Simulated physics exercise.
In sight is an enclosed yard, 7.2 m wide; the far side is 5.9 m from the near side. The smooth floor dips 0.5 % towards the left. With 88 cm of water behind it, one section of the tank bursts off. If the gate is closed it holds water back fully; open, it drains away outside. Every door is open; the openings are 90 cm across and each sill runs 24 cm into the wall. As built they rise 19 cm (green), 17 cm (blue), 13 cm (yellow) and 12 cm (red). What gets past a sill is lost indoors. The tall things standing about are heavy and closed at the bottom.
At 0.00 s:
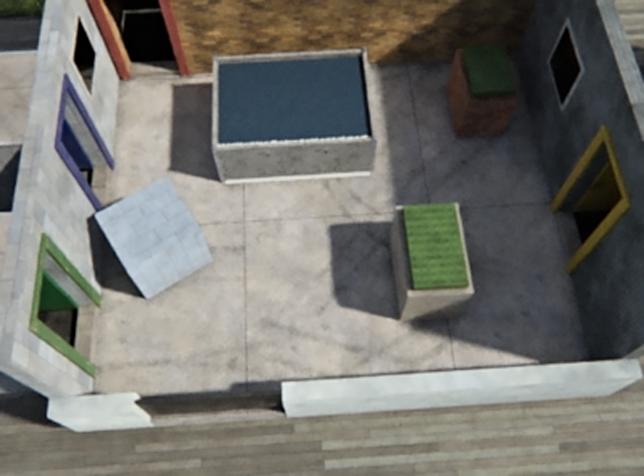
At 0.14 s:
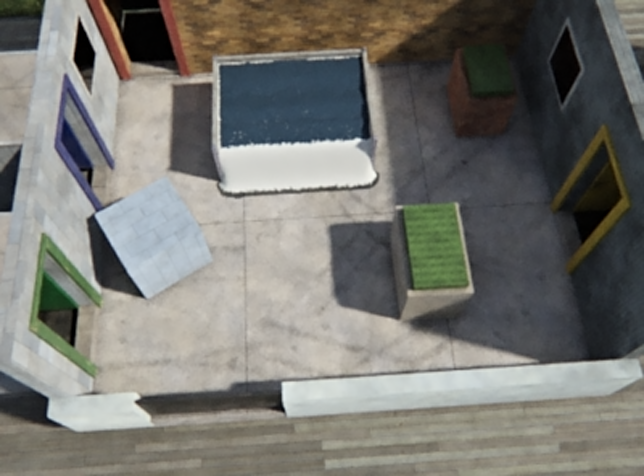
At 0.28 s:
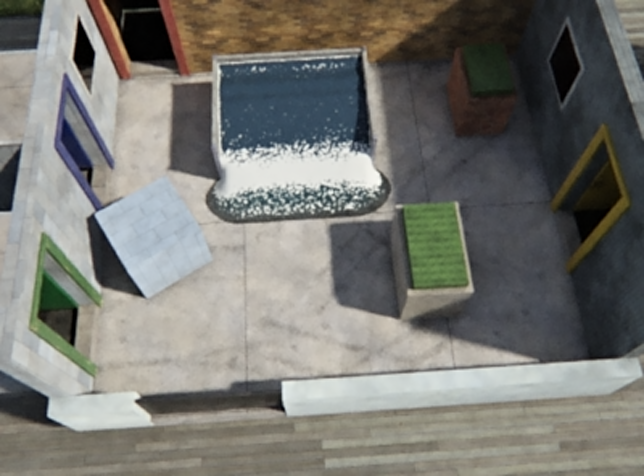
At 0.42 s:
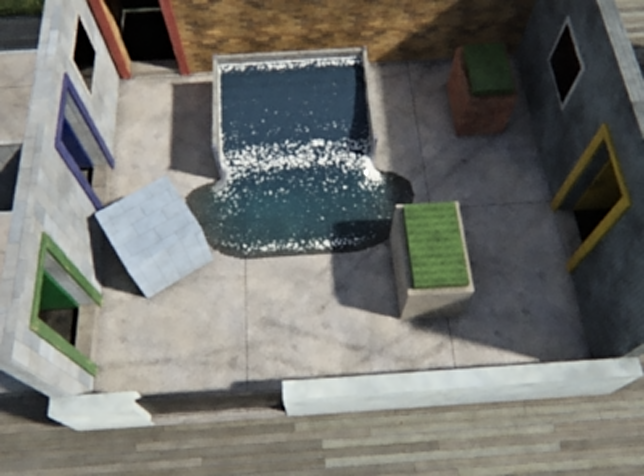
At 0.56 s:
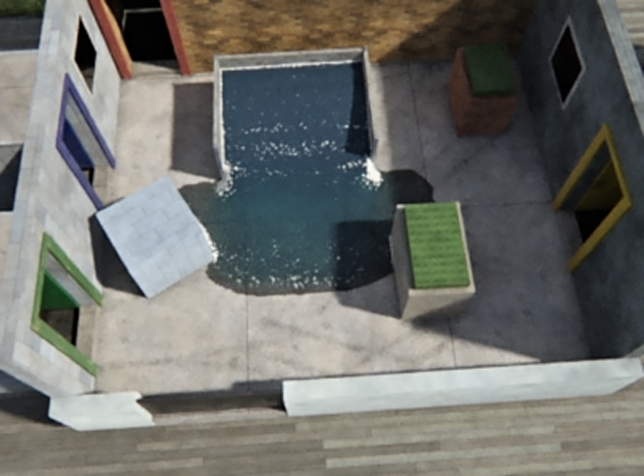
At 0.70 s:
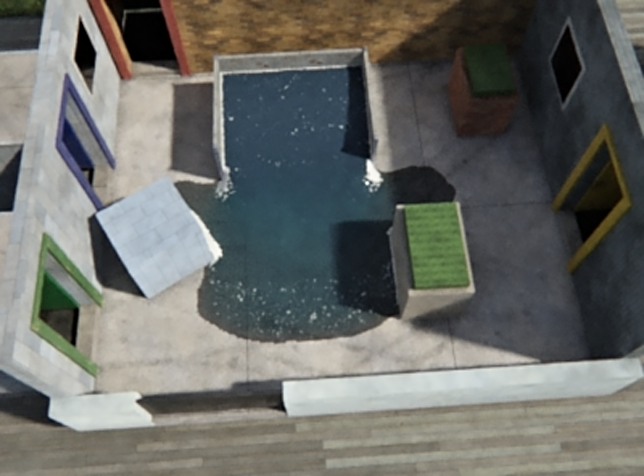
In a walled yard with colored door openings, the near side of a raised water tank gave way, and dark water poured out, foamed, and spread across the floor between a tilted slab and a green-topped block.
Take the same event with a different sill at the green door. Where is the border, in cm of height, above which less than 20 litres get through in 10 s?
Some 25 cm above the ground.
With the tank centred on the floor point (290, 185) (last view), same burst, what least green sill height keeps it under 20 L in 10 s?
Some 32 cm.
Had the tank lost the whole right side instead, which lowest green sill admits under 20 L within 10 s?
About 18 cm.
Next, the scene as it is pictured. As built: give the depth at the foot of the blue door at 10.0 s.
About 9.0 cm.
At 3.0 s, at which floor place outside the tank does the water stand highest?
Near (93, 408).
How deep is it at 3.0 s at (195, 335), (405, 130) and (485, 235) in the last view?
About 18, 0 and 2 cm.
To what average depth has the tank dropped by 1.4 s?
Roughly 33 cm on average.
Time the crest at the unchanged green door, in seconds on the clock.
Around 3.2 s.
After 1.4 s water covers 40 % of the floor, deepest (49 cm) near (360, 390); it has not reached the green door.
After 3.0 s water covers 70 % of the floor, deepest (42 cm) near (93, 408); 29 cm at the green door, 10 litres in over its 19 cm sill.
After 10.0 s water covers 95 % of the floor, deepest (14 cm) near (181, 88); 8 cm at the green door, 83 litres in over its 19 cm sill.
At the green door as built, the water arrived by 2.1 s and peaked near 29 cm at 3.2 s.
Run again over the same 10 s with other heights there, 48 litres in over 22 cm, 6 litres over 29.5 cm. The limit of 20 litres is kept from about 25 cm up.
